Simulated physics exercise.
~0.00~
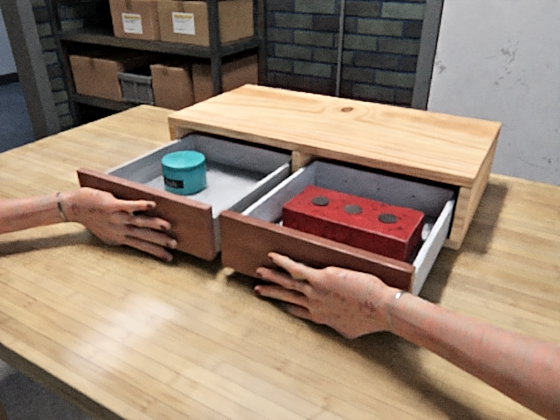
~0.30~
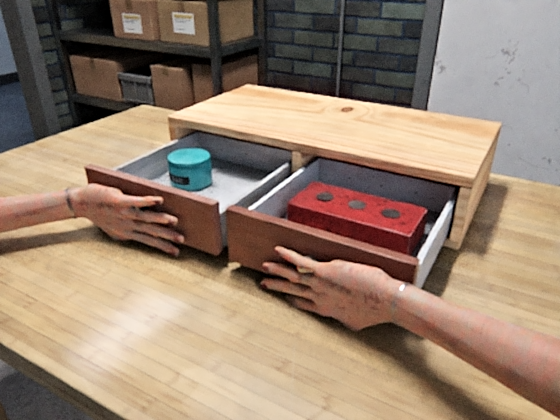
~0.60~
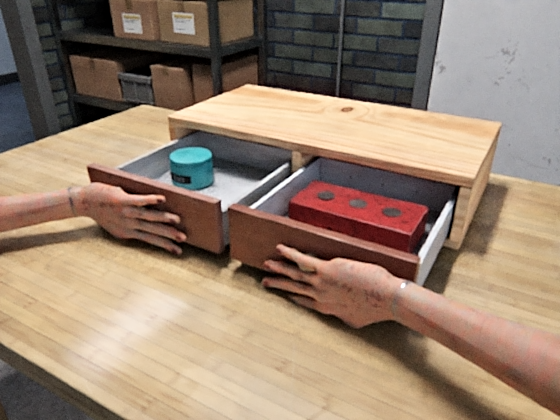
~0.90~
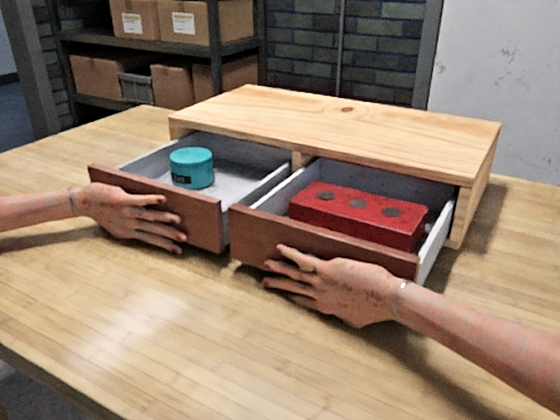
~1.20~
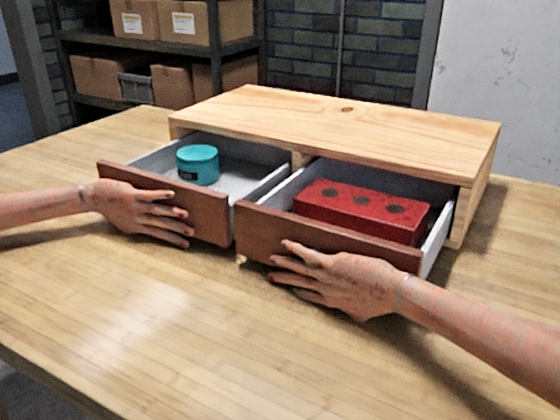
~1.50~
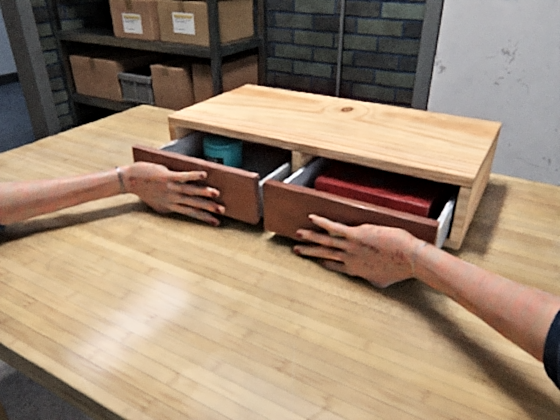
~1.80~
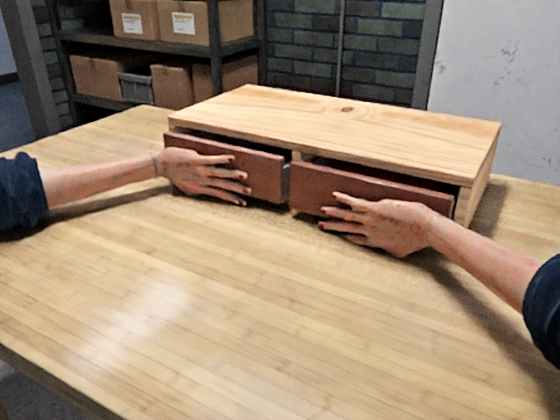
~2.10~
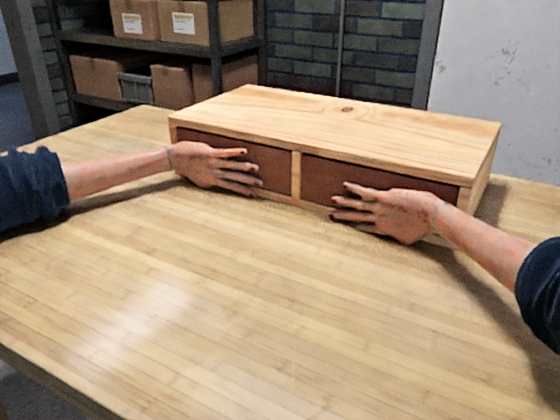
The clip shows two hands resting on the fronts of two open drawers in a wooden chest, the left holding a turquoise jar and the right a red brick. After a pause, the hands push both drawers in together until they shut flush, hiding the objects.
